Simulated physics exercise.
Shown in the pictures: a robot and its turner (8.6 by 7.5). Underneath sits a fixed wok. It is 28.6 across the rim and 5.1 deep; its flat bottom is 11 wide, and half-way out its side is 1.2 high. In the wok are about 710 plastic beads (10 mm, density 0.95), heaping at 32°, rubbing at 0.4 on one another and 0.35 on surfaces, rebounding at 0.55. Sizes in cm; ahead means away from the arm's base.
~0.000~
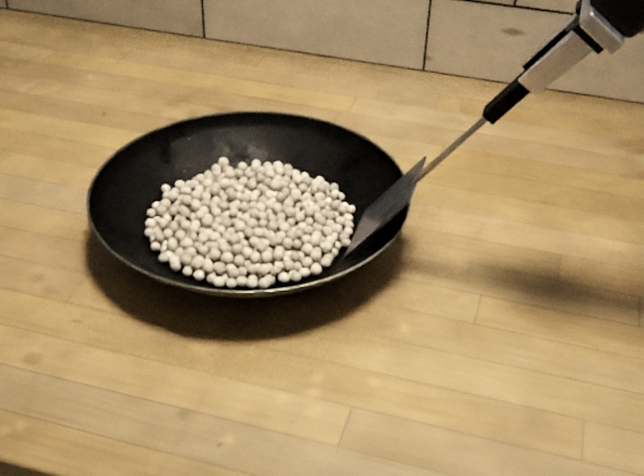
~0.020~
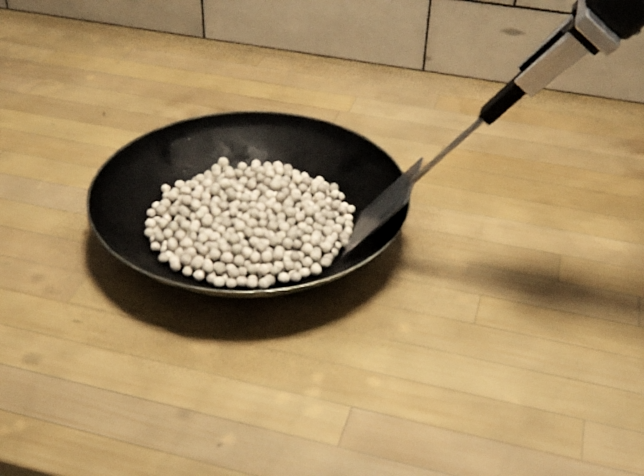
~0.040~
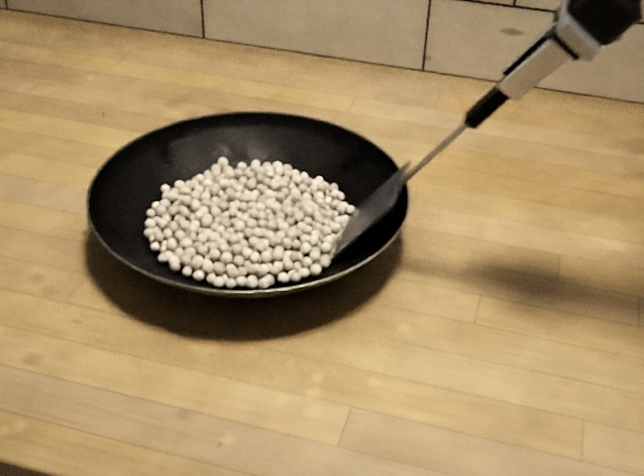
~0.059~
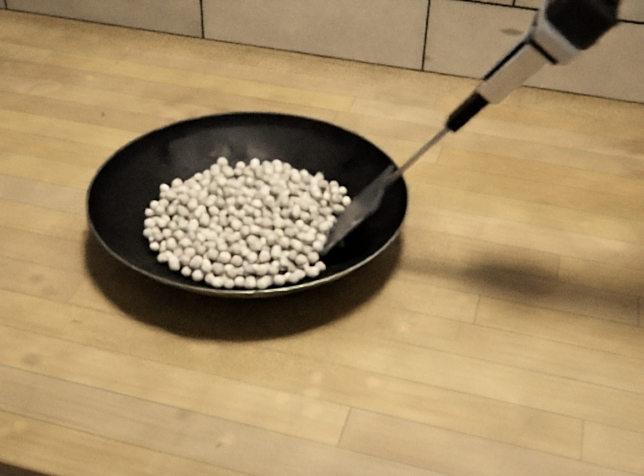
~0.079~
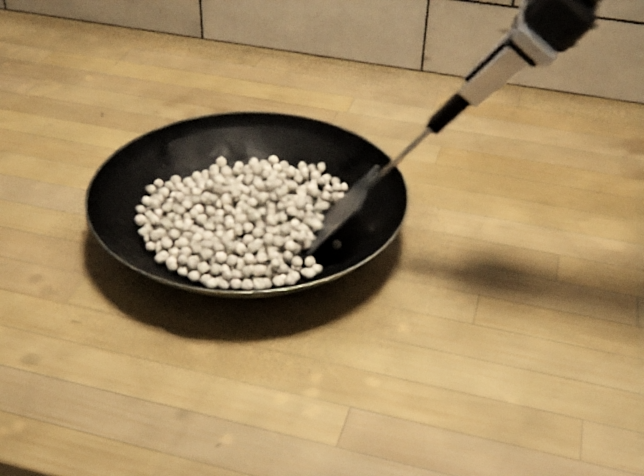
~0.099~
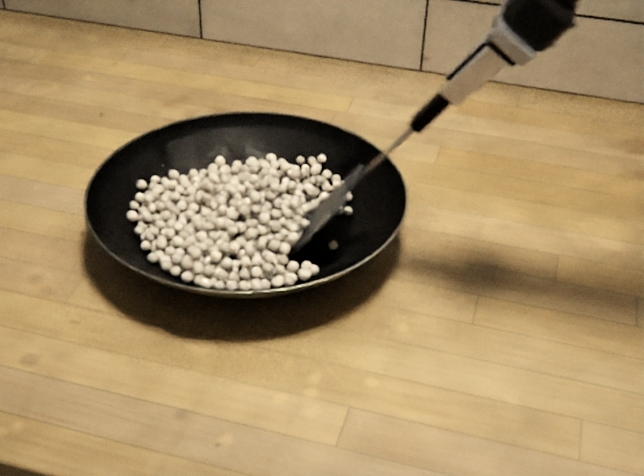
A robotic arm with a black and silver end holds a thin dark turner at the right, seen from slightly above at a pale wooden countertop backed by light tiles. A black wok full of small off-white beads sits left of centre. The turner slides leftward inside the wok, pushing the beads left and loosening some near its blade, while the camera stays still.
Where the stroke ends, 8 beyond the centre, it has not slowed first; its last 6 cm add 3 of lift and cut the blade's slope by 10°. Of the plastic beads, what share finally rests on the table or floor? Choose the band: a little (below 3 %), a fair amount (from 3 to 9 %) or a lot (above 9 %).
It is a fair amount, from 3 to 9 %.
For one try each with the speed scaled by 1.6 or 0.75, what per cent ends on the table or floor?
First try around 20 %, second try around 0 %.
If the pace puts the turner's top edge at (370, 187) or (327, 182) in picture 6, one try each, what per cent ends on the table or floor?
First try about 0 %, second try about 15 %.
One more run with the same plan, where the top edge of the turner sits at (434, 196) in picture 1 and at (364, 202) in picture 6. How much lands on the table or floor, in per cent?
I'd put it at roughly 5 per cent.
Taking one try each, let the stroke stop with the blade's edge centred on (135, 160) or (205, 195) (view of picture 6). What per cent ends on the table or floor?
Try 1: Approx. 25 %; try 2: Approx. 0 %.
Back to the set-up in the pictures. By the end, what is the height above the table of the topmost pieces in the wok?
Close to 5.5 centimetres high.
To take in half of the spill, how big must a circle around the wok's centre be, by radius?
I reckon close to 22 centimetres.
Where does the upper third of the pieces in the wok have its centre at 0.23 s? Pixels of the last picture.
Centre: Roughly (176, 186) in the last picture.
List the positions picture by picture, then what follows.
In the first frame, turner top edge at (418, 179), sloping 54°; upper third of the load around (252, 212), from x 150 to 350, top at y 160; 708 in the wok.
In the second frame, turner top edge at (415, 180), sloping 54°; upper third of the load around (252, 212), from x 150 to 350, top at y 160.
In the third frame, turner top edge at (401, 183), sloping 54°; upper third of the load around (252, 212), from x 150 to 350, top at y 165.
In the fourth frame, turner top edge at (384, 186), sloping 54°; upper third of the load around (252, 210), from x 150 to 350, top at y 165.
In the fifth frame, turner top edge at (368, 187), sloping 54°; upper third of the load around (248, 207), from x 140 to 350, top at y 160.
In the sixth frame, turner top edge at (352, 186), sloping 54°; upper third of the load around (240, 204), from x 130 to 350, top at y 160; 708 in the wok.
By 0.16 s, sloping 54°, highest piece 5 above the table; 708 in the wok.
By 0.23 s, sloping 50°, highest piece 5 above the table; 708 in the wok.
By 0.46 s, sloping 44°, highest piece 6 above the table; 678 in the wok, 27 on the table or floor, 3 on the blade or in flight.
By 1.51 s, sloping 44°, highest piece 6 above the table; 674 in the wok, 34 on the table or floor.
Final count, 674 in the wok, 34 on the table or floor. That is 5 % on the table or floor.
